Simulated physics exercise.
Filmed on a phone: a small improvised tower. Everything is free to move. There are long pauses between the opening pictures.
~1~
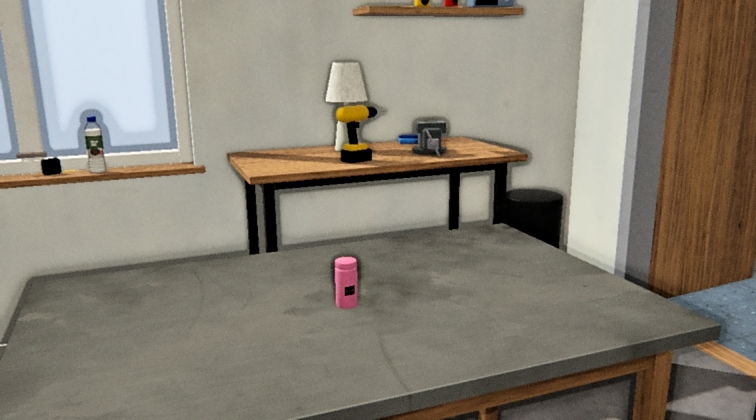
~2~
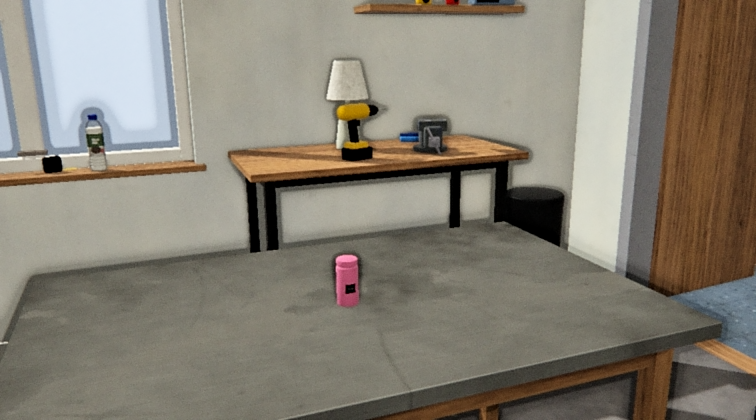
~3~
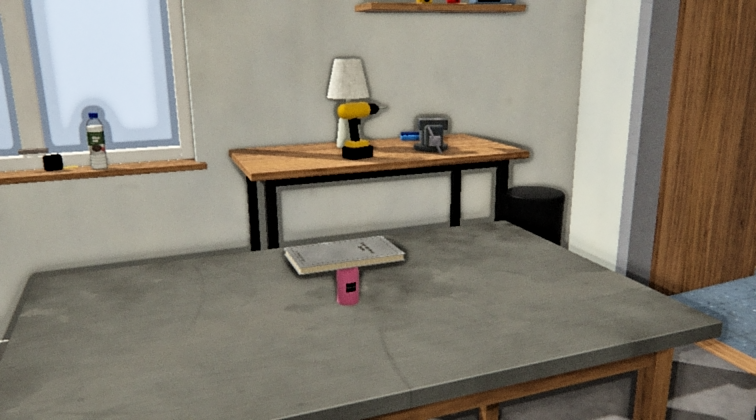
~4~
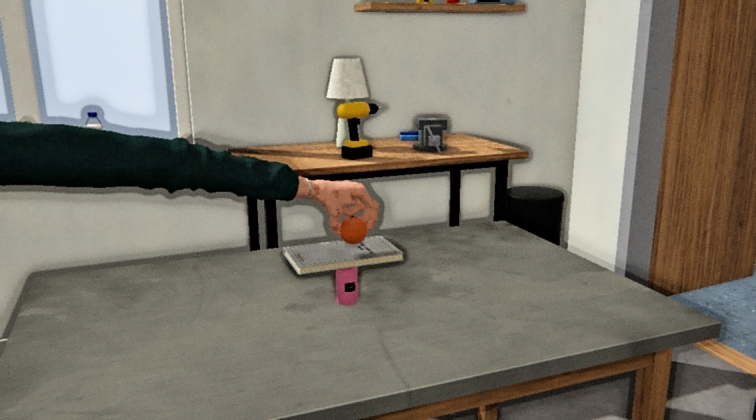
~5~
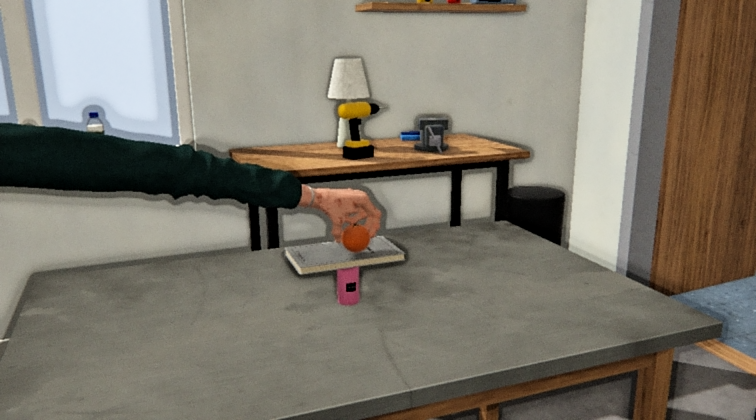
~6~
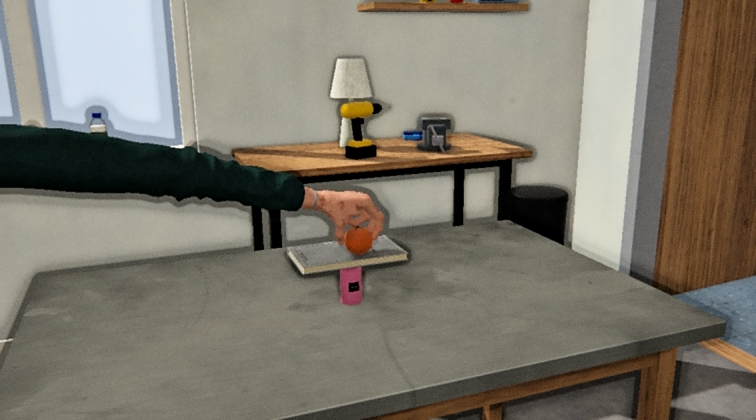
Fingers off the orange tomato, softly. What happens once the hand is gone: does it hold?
In the end the stack keeps its balance.
Then, 0.30 s after the last picture, nothing has stirred.
Then, 0.70 s after the last picture, orange tomato resting near (358, 240).
At rest, all 3 in place. Seen from the same camera at the end, orange tomato near (358, 240). The stack holds.
